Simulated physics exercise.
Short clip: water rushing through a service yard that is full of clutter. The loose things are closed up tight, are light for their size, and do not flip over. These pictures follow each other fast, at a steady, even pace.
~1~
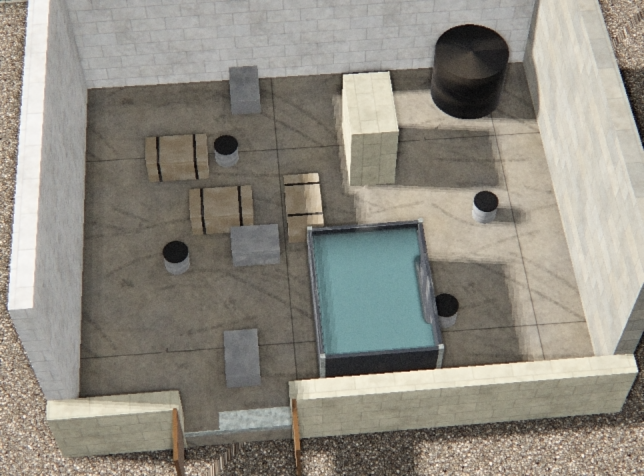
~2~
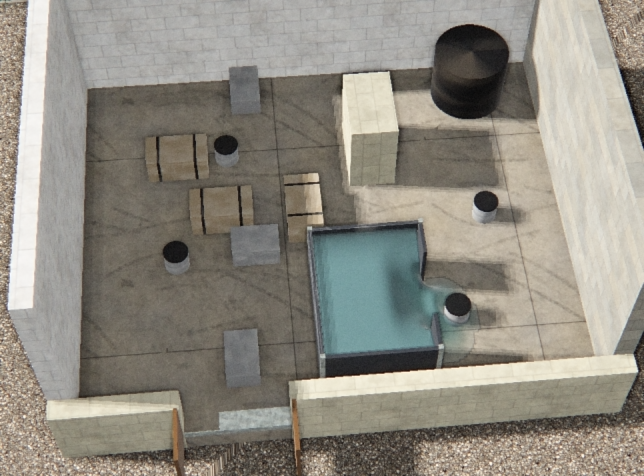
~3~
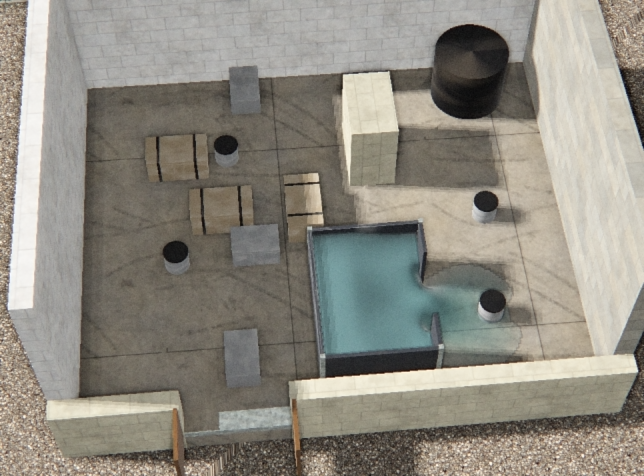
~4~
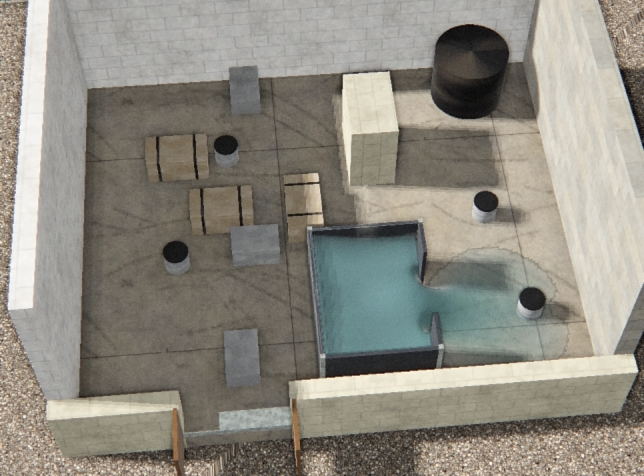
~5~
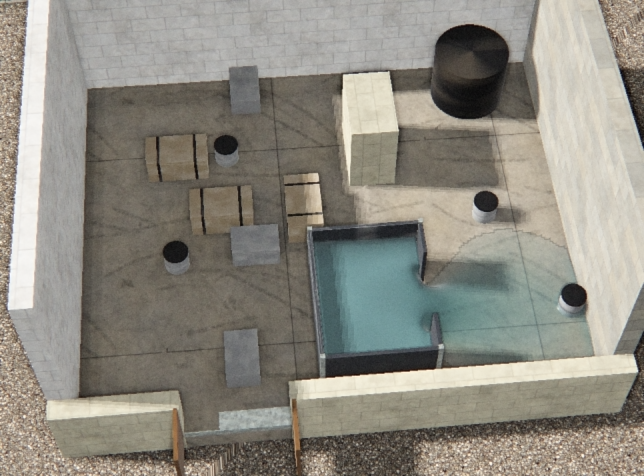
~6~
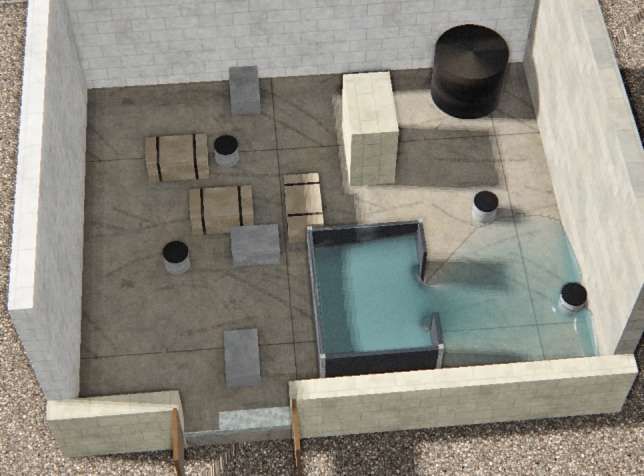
Walled service yard with scattered crates and blocks, water pouring from a tank's open side and pushing one pail rightward.
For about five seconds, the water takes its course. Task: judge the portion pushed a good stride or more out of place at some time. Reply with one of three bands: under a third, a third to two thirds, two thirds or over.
Under a third.
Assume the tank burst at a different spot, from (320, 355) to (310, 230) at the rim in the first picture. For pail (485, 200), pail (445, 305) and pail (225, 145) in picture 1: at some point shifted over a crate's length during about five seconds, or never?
Taking them one at a time, the first not displaced that far, the second not displaced that far and the third gets shoved clear.
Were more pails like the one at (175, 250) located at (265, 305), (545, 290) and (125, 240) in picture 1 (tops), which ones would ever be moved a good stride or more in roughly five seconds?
Results - 1: Doesn't go far; 2: Ends up far away; 3: Doesn't go far.
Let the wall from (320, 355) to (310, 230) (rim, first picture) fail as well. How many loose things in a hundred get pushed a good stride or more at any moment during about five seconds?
By my reckoning, around 80 percent.
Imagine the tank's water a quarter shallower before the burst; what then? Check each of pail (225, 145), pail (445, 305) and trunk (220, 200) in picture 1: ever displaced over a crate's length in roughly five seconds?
Result by item: Didn't cover it; covered it; didn't cover it.
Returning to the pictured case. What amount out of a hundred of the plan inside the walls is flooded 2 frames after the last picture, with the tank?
Estimate: Close to 20 in a hundred.
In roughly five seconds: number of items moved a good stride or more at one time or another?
So that is 3.
A moment on, 1 of 10 are well off their spots; 1 afloat.
Next, 1 of 10 are well off their spots; 0 afloat.
Later, 2 of 10 are well off their spots; 0 afloat.
In the end, 3 of 10 are well off their spots, and 3 have been at some point; 1 afloat.
